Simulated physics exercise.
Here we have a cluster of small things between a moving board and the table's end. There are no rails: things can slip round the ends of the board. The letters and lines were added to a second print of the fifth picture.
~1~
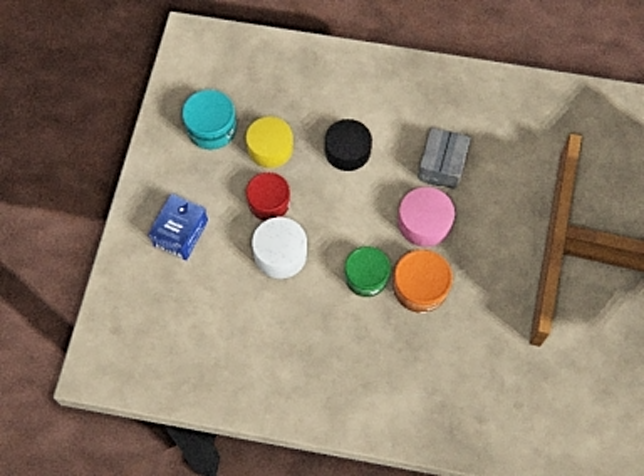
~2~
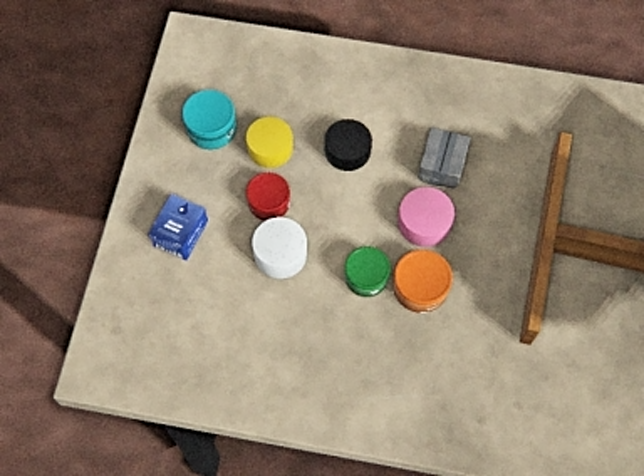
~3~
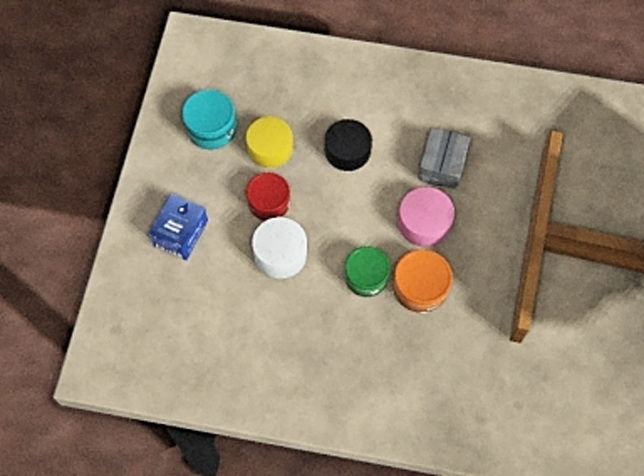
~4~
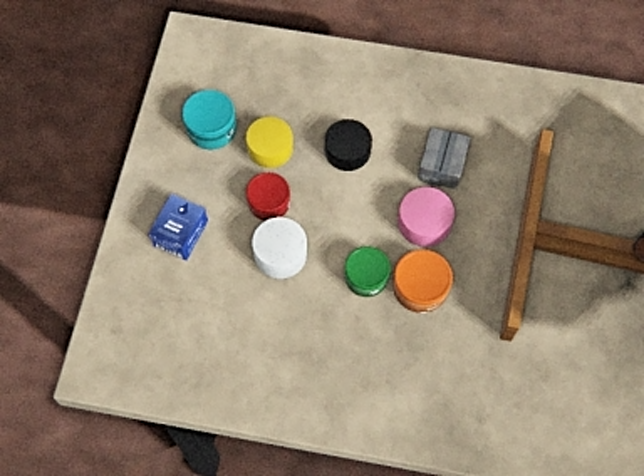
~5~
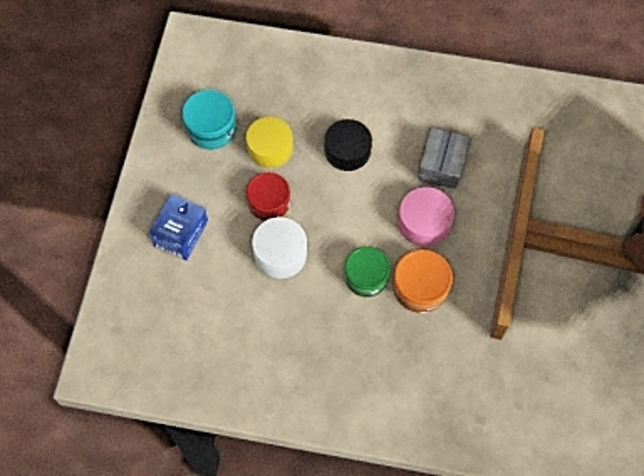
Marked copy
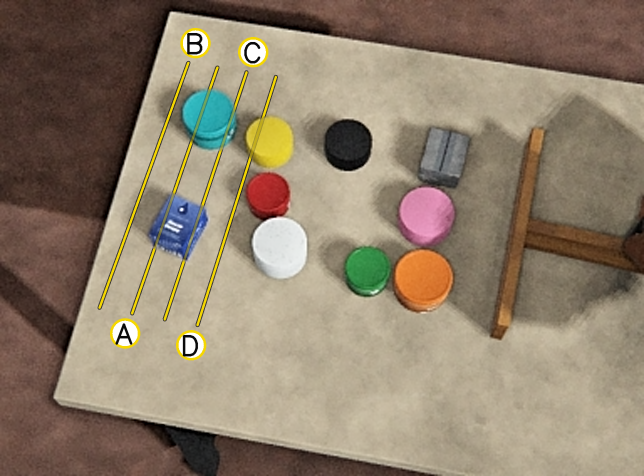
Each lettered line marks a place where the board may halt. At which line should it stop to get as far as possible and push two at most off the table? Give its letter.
C.
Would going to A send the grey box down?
By then, no.
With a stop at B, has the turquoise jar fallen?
Yes.
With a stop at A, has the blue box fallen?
Yes.
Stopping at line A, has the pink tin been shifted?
By then, yes.
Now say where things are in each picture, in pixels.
In the first picture, turquoise jar (210, 120); grey box (444, 159); orange tub (422, 282).
In the second picture, board (551, 227); blue box (179, 227).
In the third picture, board (541, 225); black pot (348, 145).
In the fourth picture, board (531, 224); pink tin (425, 218).
In the fifth picture, board (522, 222); yellow pot (270, 143); turquoise jar (210, 120); grey box (444, 159).
On the marked copy, A at (177, 184); B at (146, 179); C at (208, 189); D at (239, 194).
Taking C. A third of the way, board (408, 203); grey box (393, 151); white pot (263, 244).
Two thirds of the way, board (296, 185); blue box (155, 217); turquoise jar (190, 118).
When it is over, board (209, 170); turquoise jar over the edge; blue box over the edge; two fallen.
As for the rest, A drops five; B drops six; D is within the limit but short.
